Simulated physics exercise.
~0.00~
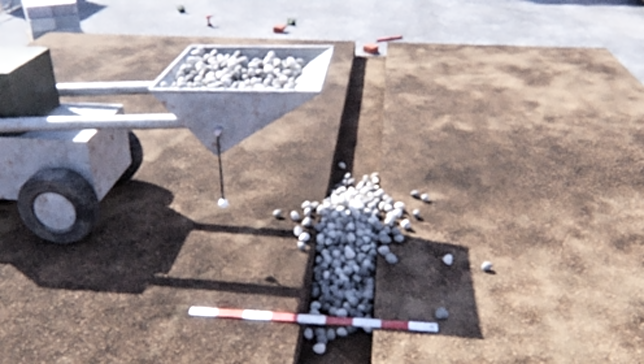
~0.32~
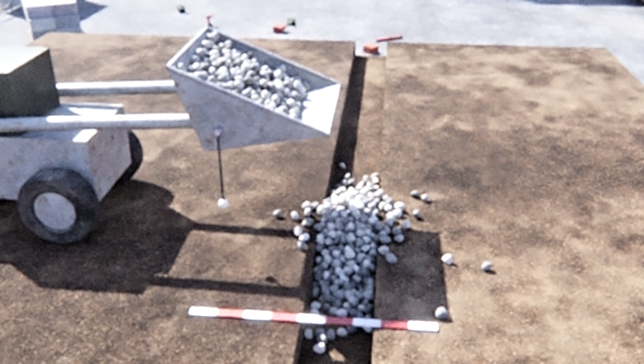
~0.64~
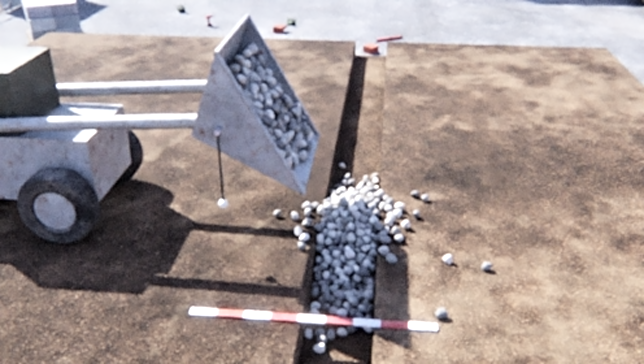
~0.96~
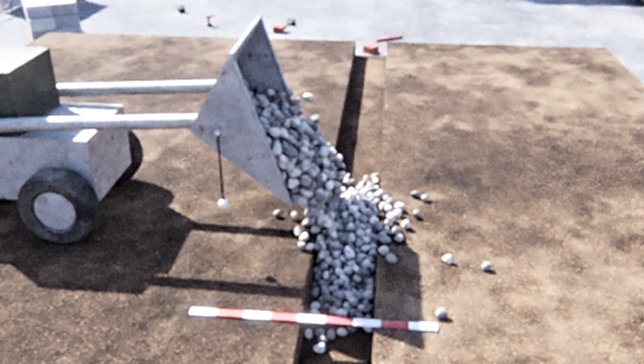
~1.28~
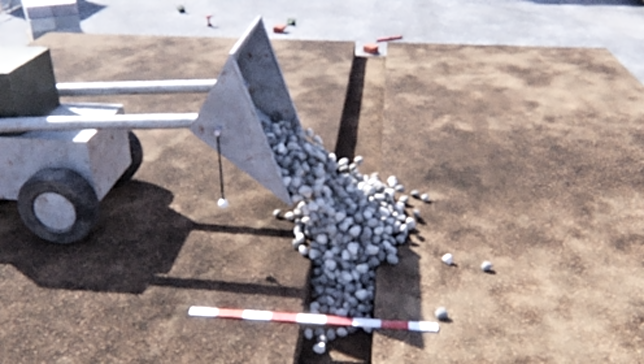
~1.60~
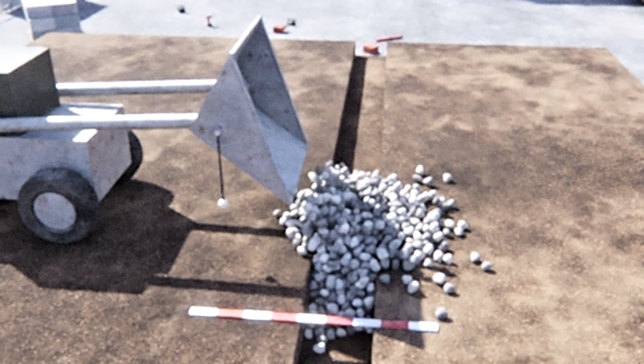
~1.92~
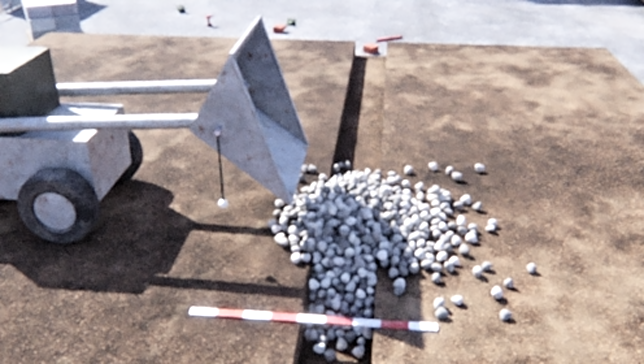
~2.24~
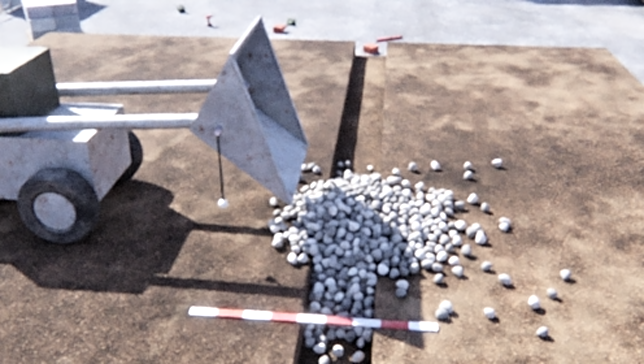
A grey wheeled machine with a metal skip full of pale stones stands at the left of a brown dirt plot, seen from above at an angle. Ahead of it a narrow trench holds an earlier heap of stones, with a red and white striped pole lying across the near end and a white ball hanging below the skip. The skip tips steeply forward toward the right, and its stones slide out onto the heap. They pile over the trench and spread across the right bank, several rolling farther away. Finally the skip hangs empty and still above a broad, scattered mound.
